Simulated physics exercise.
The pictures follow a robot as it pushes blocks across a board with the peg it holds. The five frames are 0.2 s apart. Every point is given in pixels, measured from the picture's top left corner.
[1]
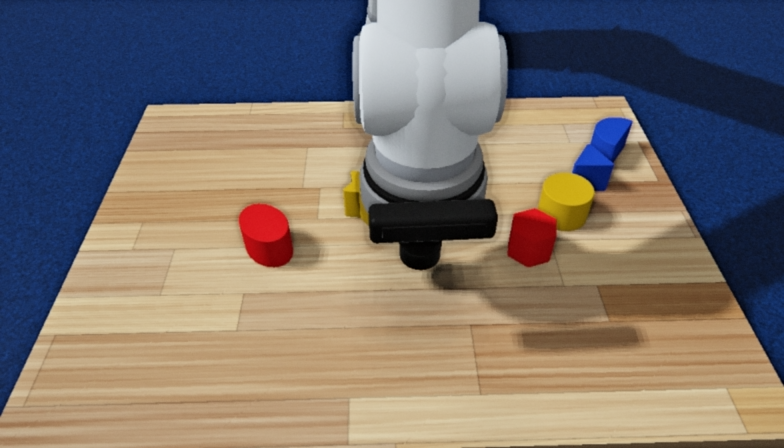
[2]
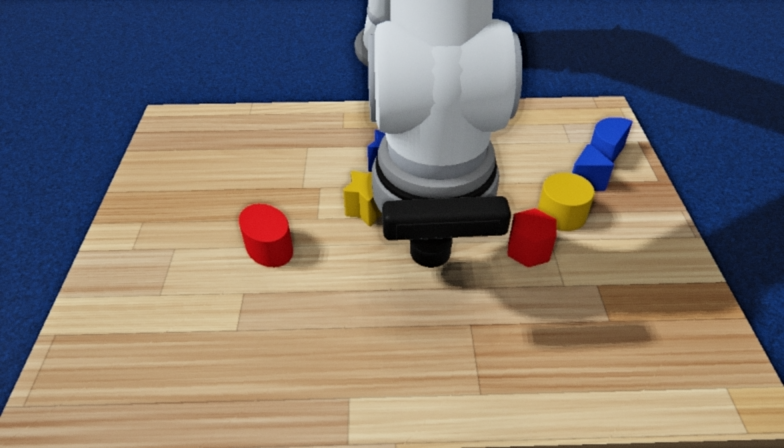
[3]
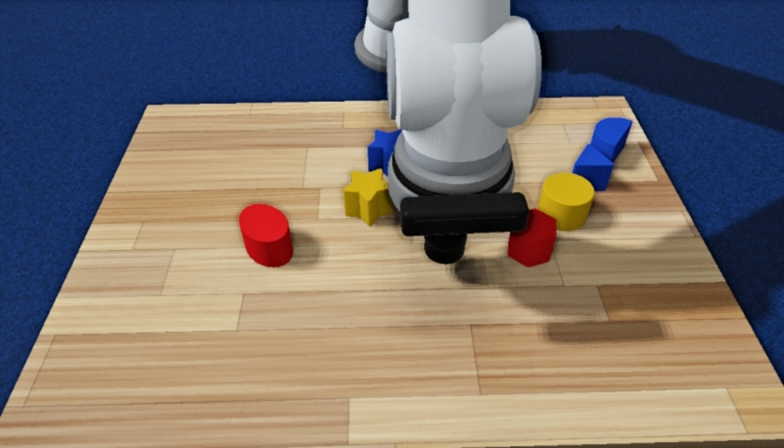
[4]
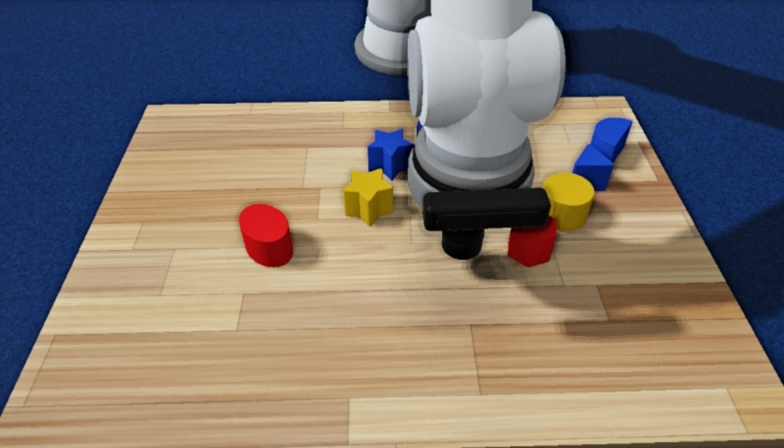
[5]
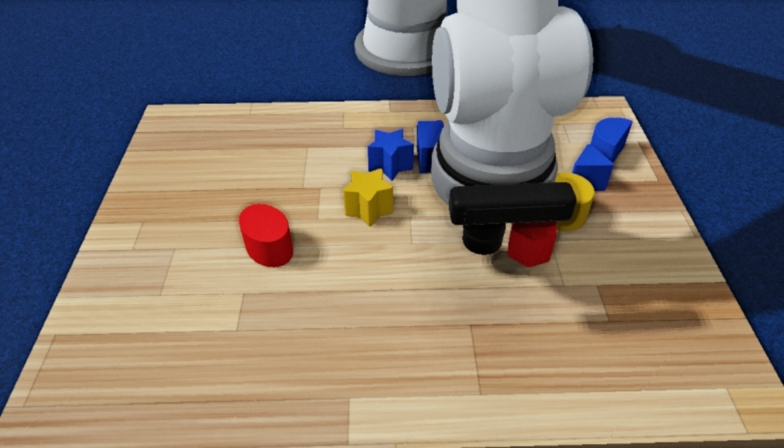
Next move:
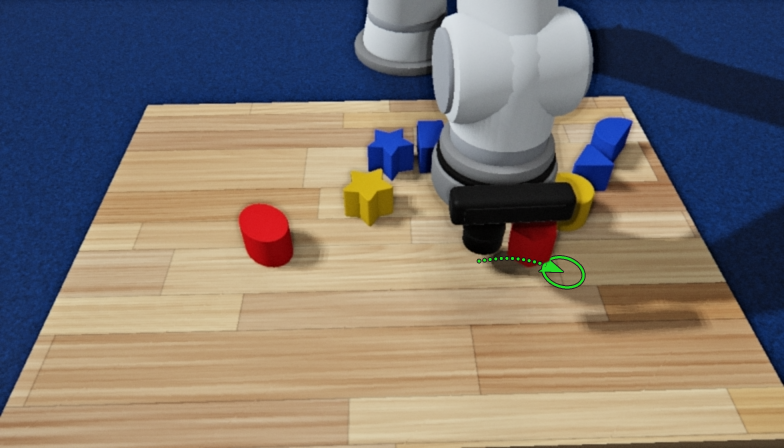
On a wooden tabletop, a white robot arm with a black peg sliding right toward a red block among coloured blocks.
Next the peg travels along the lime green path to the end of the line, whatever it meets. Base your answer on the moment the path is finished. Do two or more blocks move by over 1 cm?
Going by the path, no.
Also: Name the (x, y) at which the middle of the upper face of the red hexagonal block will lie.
Pixel (586, 220).
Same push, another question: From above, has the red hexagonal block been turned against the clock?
I believe so.
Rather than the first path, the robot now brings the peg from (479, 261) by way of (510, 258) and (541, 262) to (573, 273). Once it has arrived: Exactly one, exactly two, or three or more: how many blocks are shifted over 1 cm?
Here I'd predict a lone block moving more than 1 cm.
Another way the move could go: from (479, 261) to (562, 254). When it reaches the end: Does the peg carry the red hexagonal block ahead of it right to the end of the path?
I believe so.
The drawn path runs from (479, 261) over (507, 258) and (535, 262) to (563, 272).
The first path, step by step. Halfway along, peg (526, 240); red hexagonal block (564, 219), turned 15° anticlockwise.
At the end, peg (569, 253); red hexagonal block (586, 220), turned 65° anticlockwise; yellow cylinder not moved.
